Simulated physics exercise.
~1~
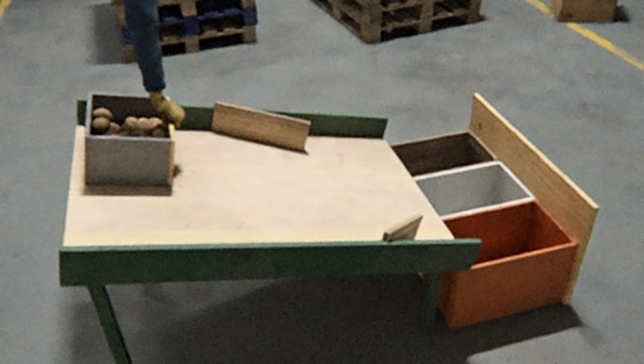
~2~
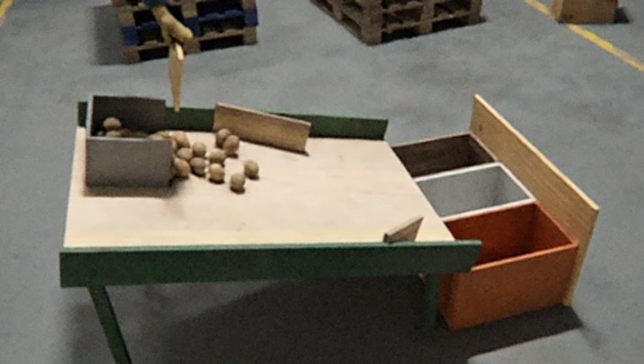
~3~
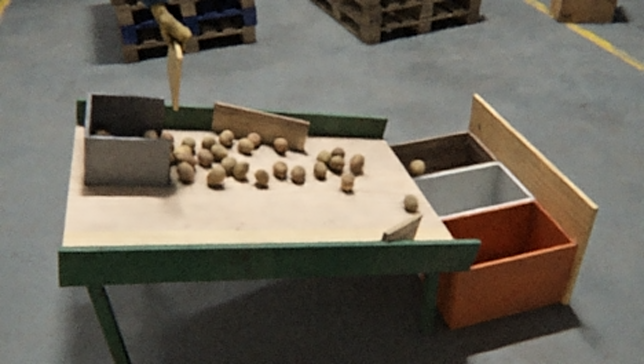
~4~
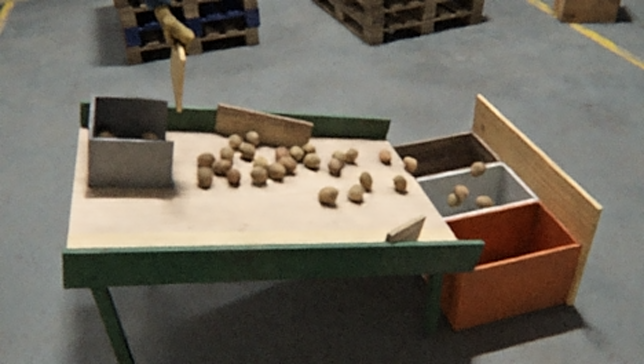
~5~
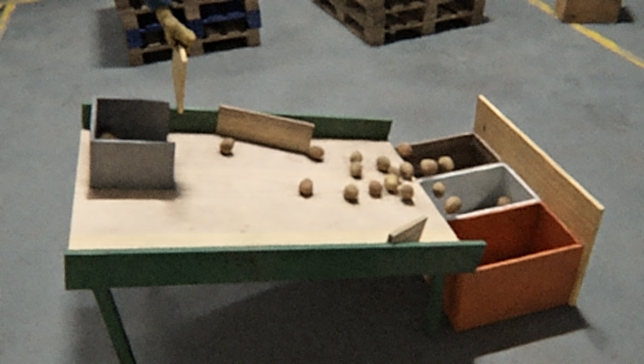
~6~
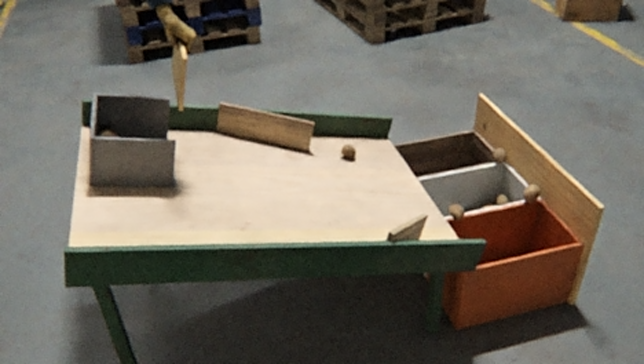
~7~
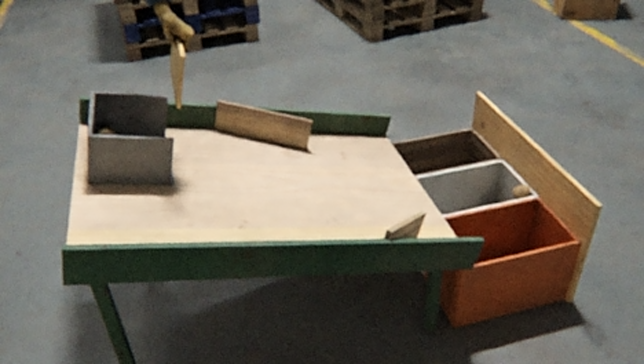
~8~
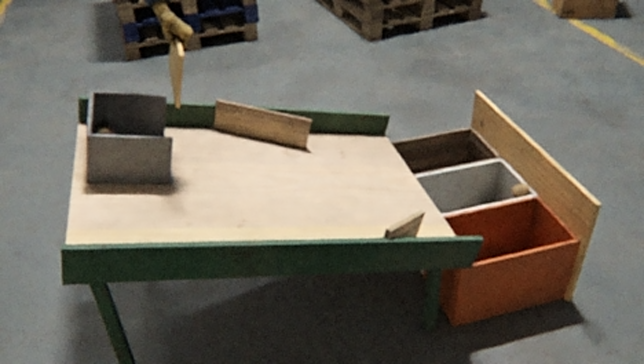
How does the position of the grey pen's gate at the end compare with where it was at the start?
At the start the gate closed off the right side of the grey pen, down on the tabletop. By the end it was held up in the air, well above the table and clear of the pen.
